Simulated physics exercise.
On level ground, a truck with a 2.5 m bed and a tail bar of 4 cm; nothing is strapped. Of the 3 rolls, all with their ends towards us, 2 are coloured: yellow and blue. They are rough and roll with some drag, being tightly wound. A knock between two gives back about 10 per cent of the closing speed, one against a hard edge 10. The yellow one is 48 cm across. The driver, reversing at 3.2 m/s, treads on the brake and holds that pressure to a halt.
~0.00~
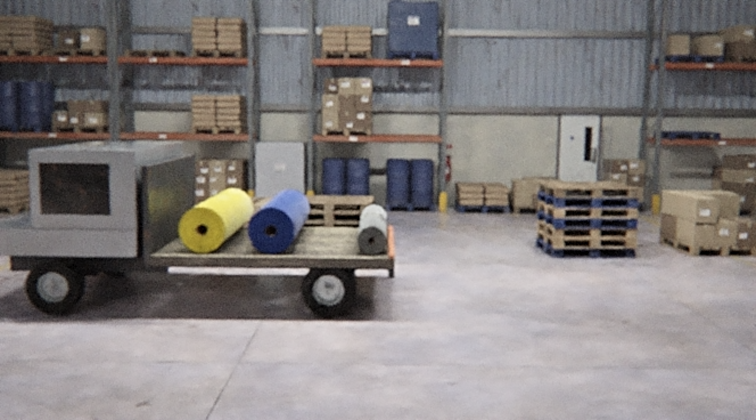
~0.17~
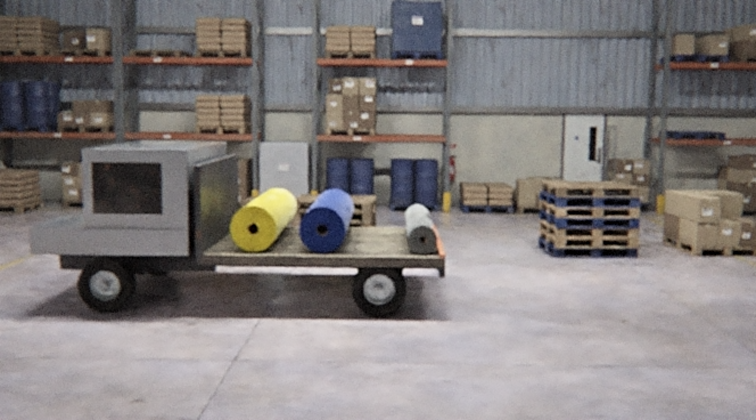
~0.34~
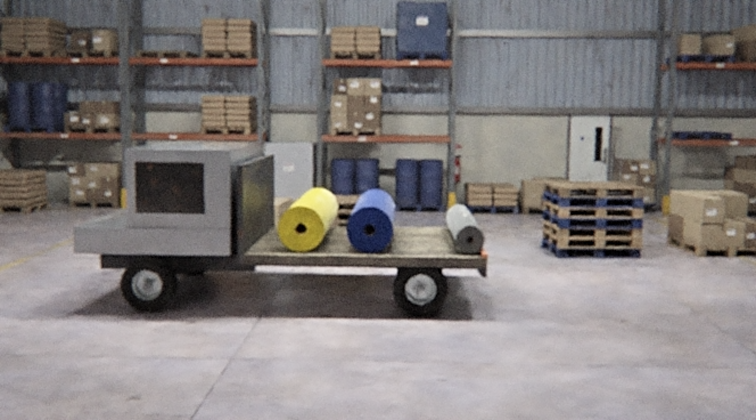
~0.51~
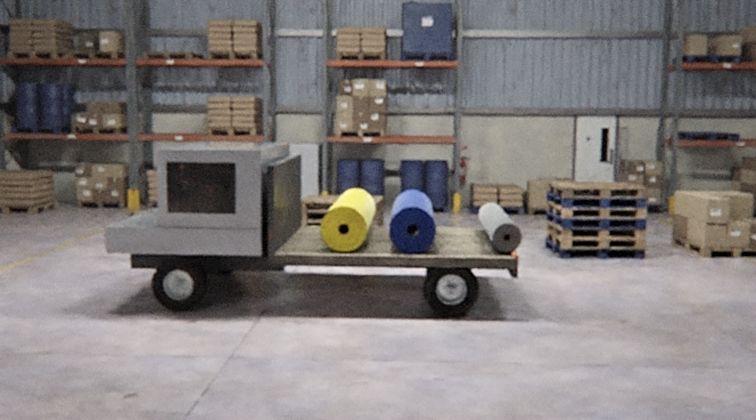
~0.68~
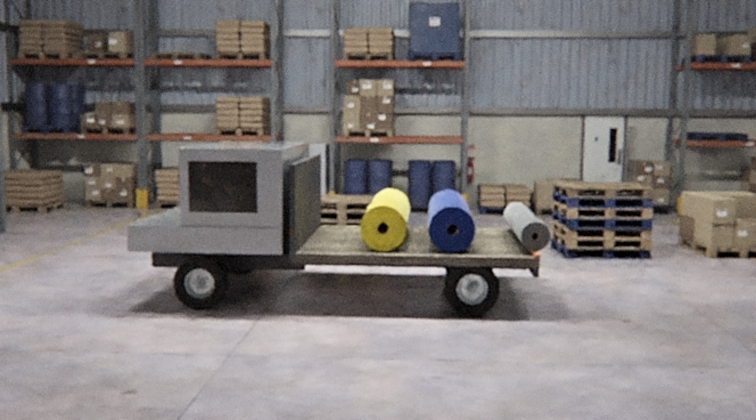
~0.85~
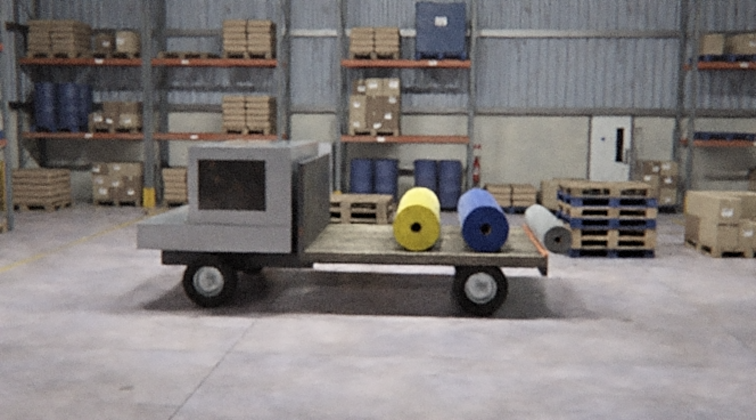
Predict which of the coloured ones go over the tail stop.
The yellow roll clears the stop, the blue drops off the end.
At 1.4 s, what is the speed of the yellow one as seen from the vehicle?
Near 1.5 m/s.
After 1.4 s, yellow is on the bed, 35 cm from the bar, rolling towards it; blue is going over the tail; 2 of 3 are off.
After 1.9 s, yellow is going over the tail; blue is off the end; 3 of 3 are off.
At rest (2.2 s), yellow is over the tail and down; blue is off the end; 3 of 3 are off.
